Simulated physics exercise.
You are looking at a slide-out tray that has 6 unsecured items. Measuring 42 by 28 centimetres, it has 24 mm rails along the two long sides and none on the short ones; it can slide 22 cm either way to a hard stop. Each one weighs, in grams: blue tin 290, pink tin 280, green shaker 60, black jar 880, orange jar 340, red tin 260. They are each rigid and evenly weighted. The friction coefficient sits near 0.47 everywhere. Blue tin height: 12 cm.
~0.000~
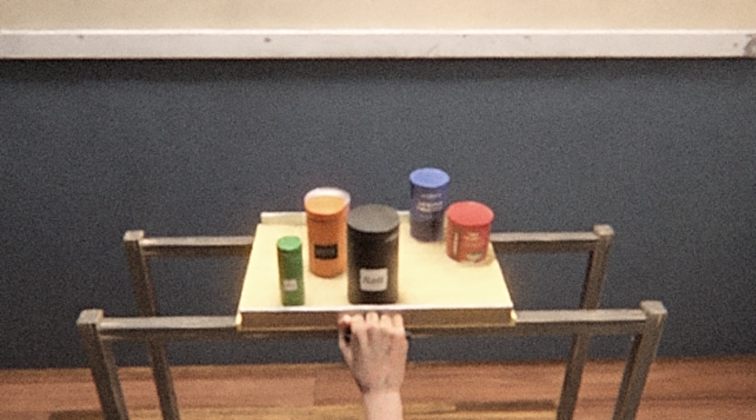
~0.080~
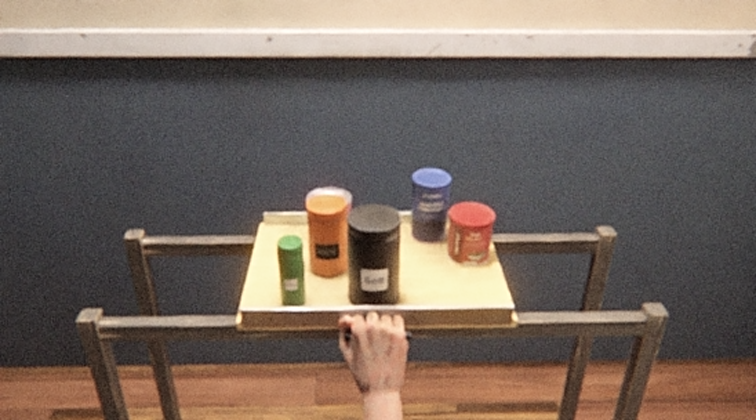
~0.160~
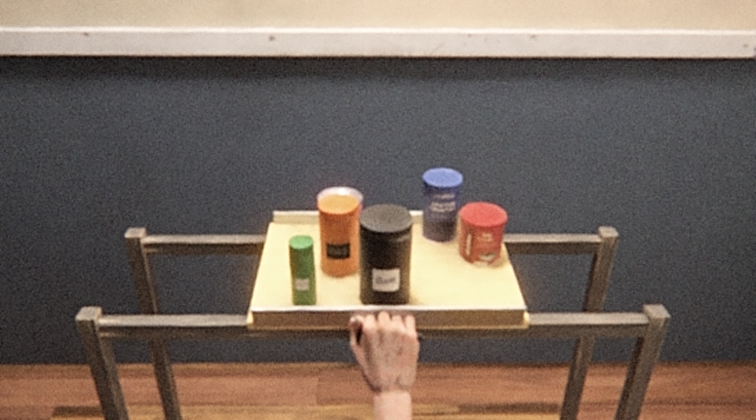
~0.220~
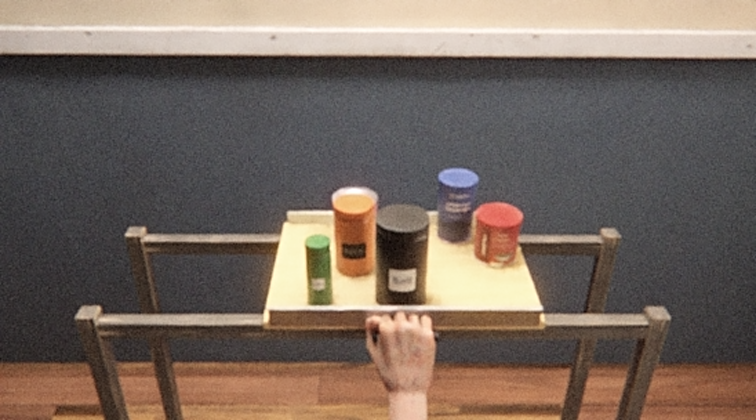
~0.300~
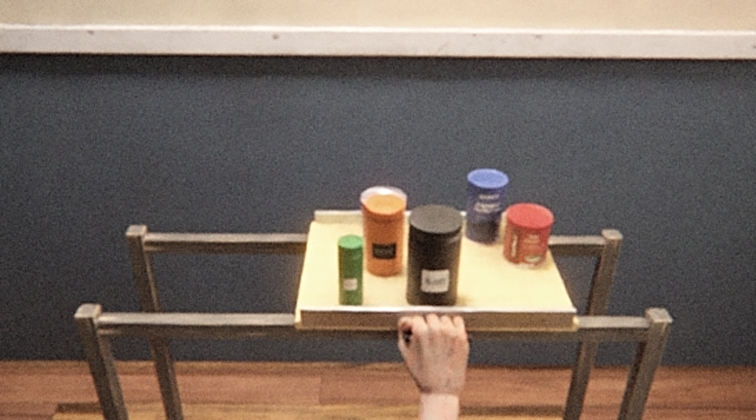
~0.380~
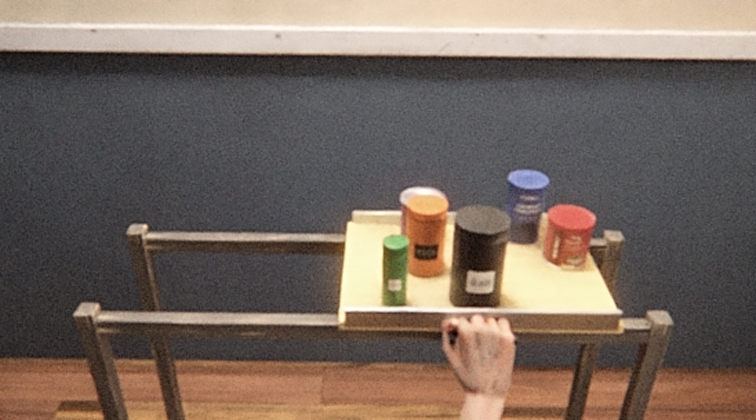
A pale yellow tray slides to the right along two metal rails, slowly at first and then faster, with a hand gripping its front edge and moving along with it. It carries a green shaker at left, an orange jar, a black jar at front, and blue and red tins at right, all riding along upright. The fixed, slightly raised front view shows a dark blue wall and wooden floor.
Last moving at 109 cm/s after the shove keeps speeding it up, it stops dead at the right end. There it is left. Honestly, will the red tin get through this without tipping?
No.
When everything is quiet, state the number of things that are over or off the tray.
The count comes out at 3.
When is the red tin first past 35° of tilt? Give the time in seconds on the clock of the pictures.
That comes at close to 0.6 seconds.
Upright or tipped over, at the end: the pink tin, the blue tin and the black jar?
Well, the pink tin holds steady, the blue tin tumbles down, and the black jar holds steady.
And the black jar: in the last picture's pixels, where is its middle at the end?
(586, 261), roughly.
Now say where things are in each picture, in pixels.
In the first frame, tray midway; red tin (468, 234); blue tin (428, 207).
In the second frame, tray midway; green shaker (292, 272); black jar (374, 258).
In the third frame, tray has slid 2 cm right; orange jar (339, 235); blue tin (441, 207).
In the fourth frame, tray has slid 5 cm right; green shaker (319, 271).
In the fifth frame, tray has slid 10 cm right; black jar (434, 259); orange jar (384, 235).
In the sixth frame, tray has slid 17 cm right; red tin (568, 238); blue tin (524, 209).
After 0.48 s, tray has slid 22 cm right; red tin slid 4 cm near (624, 238); green shaker leaning 10°; orange jar slid 4 cm.
After 0.68 s, tray has slid 22 cm right; blue tin and red tin now off the tray; green shaker on its side; orange jar leaning 19°.
After 0.88 s, tray has slid 22 cm right; green shaker on its side; orange jar leaning 20°; pink tin slid 11 cm.
After 1.18 s, tray has slid 22 cm right; green shaker on its side; pink tin slid 11 cm; black jar slid 11 cm.
At rest (1.6 s), off the tray and tipped over, blue tin and red tin; tipped over on the tray, green shaker; not toppled but over 5 cm from the start, pink tin, black jar and orange jar.
